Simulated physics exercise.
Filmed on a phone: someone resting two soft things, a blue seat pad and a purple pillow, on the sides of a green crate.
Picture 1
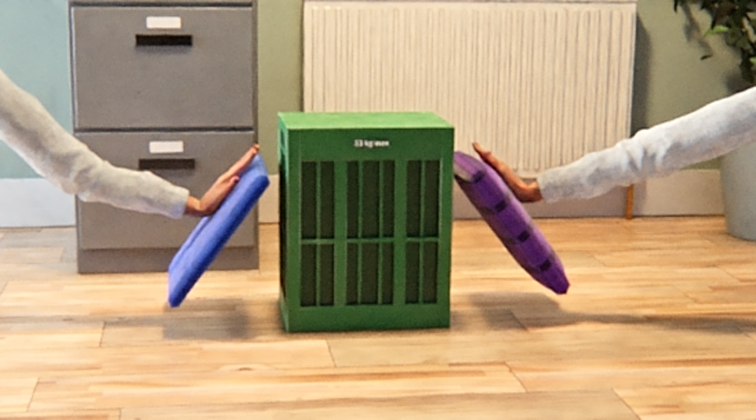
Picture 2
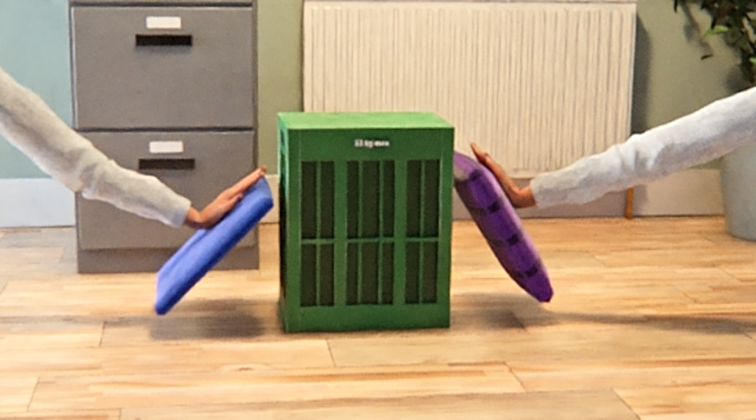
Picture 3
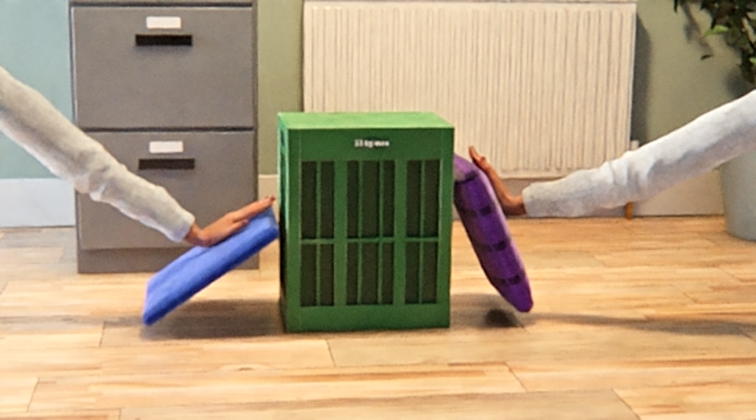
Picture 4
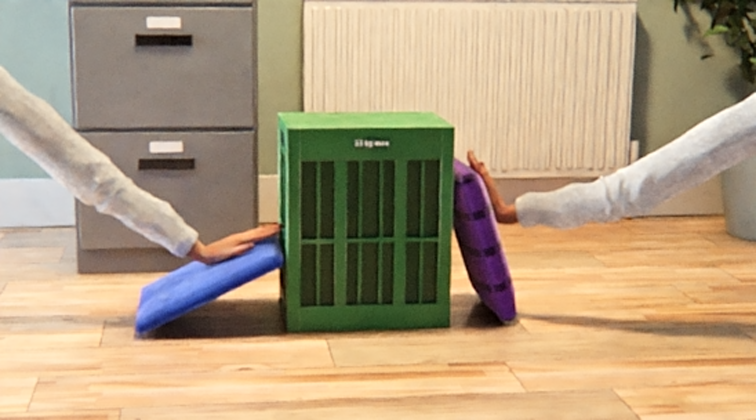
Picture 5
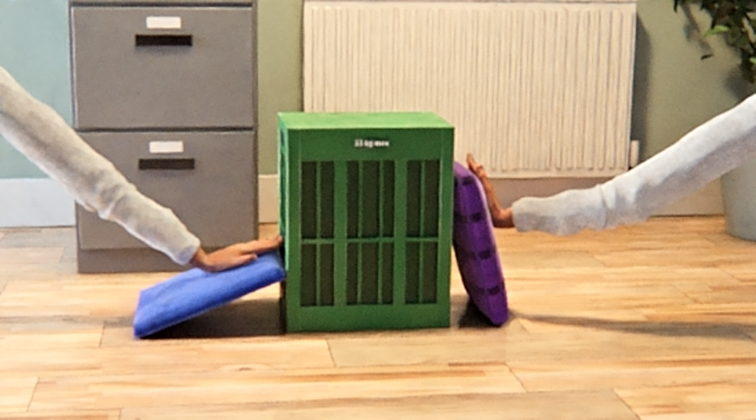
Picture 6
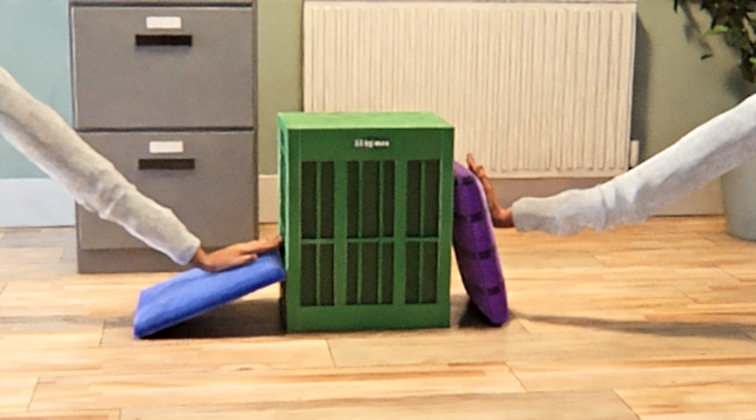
A blue seat pad and a purple pillow, each pressed by a hand, lean against opposite sides of a green crate on a wooden floor. The pad's top slides down the left side as its foot shifts outward, while the pillow's foot moves inward. The pad ends at a low slant, the pillow nearly upright.
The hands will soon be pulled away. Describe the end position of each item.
End positions: The blue seat pad ends up lying down; the purple pillow remains leaning.
Then, 0.22 s later than the last view, seat pad flat on the floor near (204, 309); pillow against the side near (471, 238).
Finally, seat pad flat on the floor near (204, 308); pillow against the side near (471, 238). The blue seat pad slips and lies down and the purple pillow holds its lean.
